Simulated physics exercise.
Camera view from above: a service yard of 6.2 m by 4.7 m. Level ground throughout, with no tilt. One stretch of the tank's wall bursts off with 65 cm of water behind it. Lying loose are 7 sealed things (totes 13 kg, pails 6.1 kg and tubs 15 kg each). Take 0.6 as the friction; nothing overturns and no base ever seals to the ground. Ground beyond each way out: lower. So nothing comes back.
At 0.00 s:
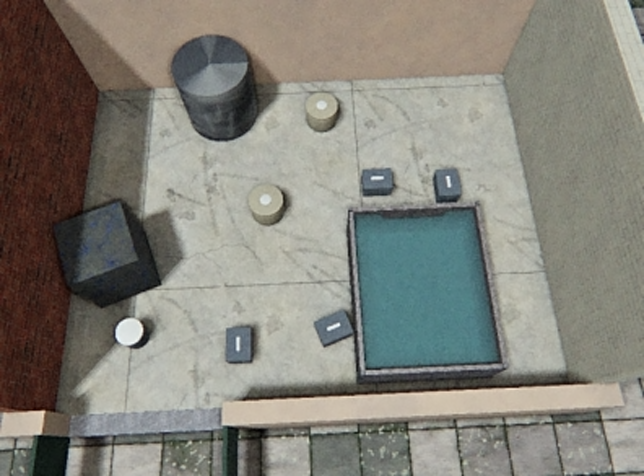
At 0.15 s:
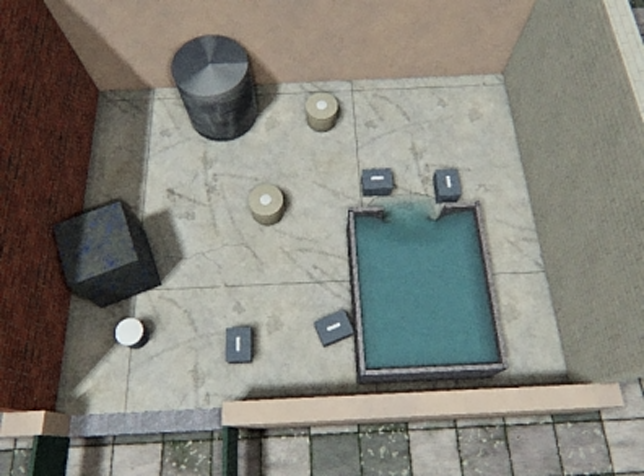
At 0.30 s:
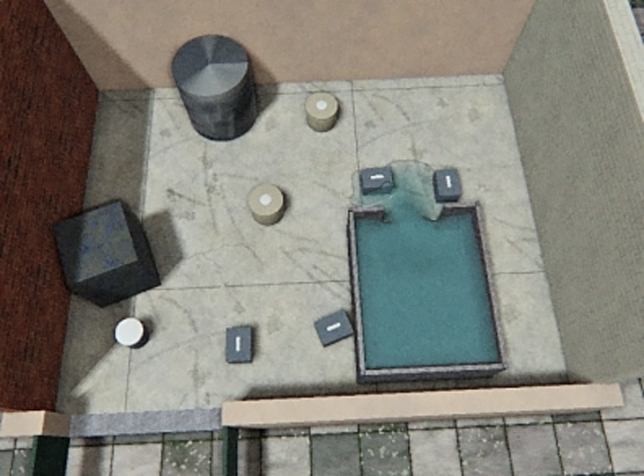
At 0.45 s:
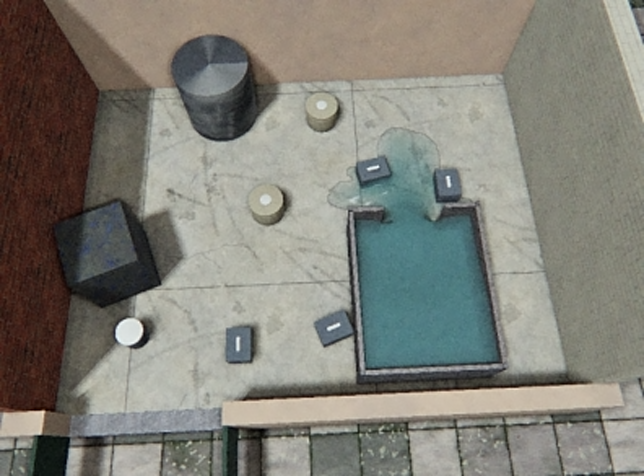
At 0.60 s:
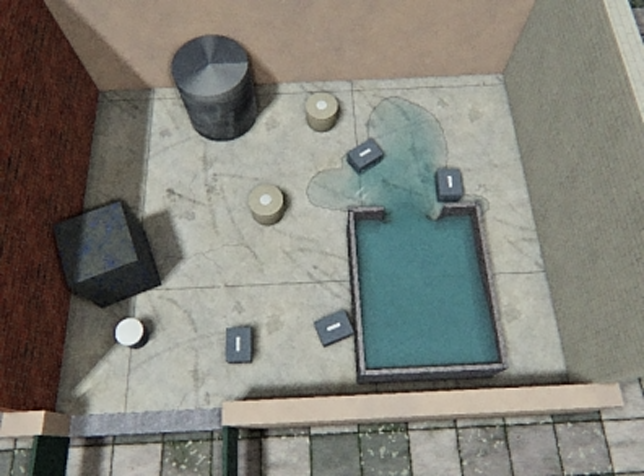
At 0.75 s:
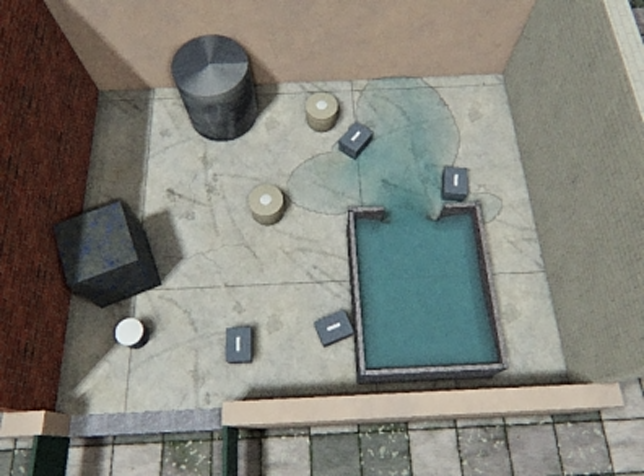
Teal water bursting through a tank's back wall and spreading across a paved yard, pushing one grey tote away, then nudging another.
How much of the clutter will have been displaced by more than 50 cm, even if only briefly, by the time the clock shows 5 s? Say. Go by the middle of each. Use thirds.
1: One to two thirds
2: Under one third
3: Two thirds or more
Under one third.
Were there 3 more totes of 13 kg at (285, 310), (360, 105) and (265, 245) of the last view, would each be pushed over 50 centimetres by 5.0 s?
Respectively: Doesn't reach it; tops it; doesn't reach it.
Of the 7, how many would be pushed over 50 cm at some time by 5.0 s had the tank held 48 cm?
Then 1 of them.
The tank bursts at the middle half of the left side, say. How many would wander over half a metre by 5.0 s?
That gives 3 of them.
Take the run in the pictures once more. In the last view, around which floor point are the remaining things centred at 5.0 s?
Somewhere near (279, 253).
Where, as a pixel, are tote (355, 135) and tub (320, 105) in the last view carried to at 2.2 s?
They should sit about (295, 80) and (267, 73) in the last view.
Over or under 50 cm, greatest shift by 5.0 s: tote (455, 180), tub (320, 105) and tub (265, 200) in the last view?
Within the mark, beyond the mark, within the mark.
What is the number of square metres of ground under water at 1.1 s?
That flooded area is roughly 9.5 m2.
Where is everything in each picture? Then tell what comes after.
In the first picture, a tote at (377, 178) rests on the ground; a tote at (448, 182) rests on the ground; water covers 2.8 m2; 0 of 7 have shifted.
In the second picture, a tote at (377, 178), on the bottom; a tote at (448, 182), on the bottom; water covers 3.3 m2; 0 of 7 have shifted.
In the third picture, a tote at (377, 177), on the bottom; a tote at (448, 182), on the bottom; 3.7 m2 under water; 0 of 7 have shifted.
In the fourth picture, a tote at (373, 168) rests on the ground, 16 cm from its start; a tote at (448, 182) rests on the ground; water covers 4.4 m2; 1 of 7 have shifted.
In the fifth picture, a tote at (365, 153), on the bottom, 43 cm from its start; a tote at (450, 182) rests on the ground; water covers 5.4 m2; 1 of 7 have shifted.
In the sixth picture, a tote at (356, 136), on the bottom, 72 cm from its start; a tote at (456, 180) rests on the ground, 11 cm from its start; water covers 6.7 m2; 2 of 7 have shifted.
After 1.1 s 1 of 7 are over 50 cm from their spots; 0 afloat.
After 2.2 s 2 of 7 are over 50 cm from their spots; 2 afloat.
After 3.5 s 2 of 7 are over 50 cm from their spots; 1 afloat.
After 5.0 s 2 of 7 are over 50 cm from their spots, and 2 have been at some point; 0 afloat.
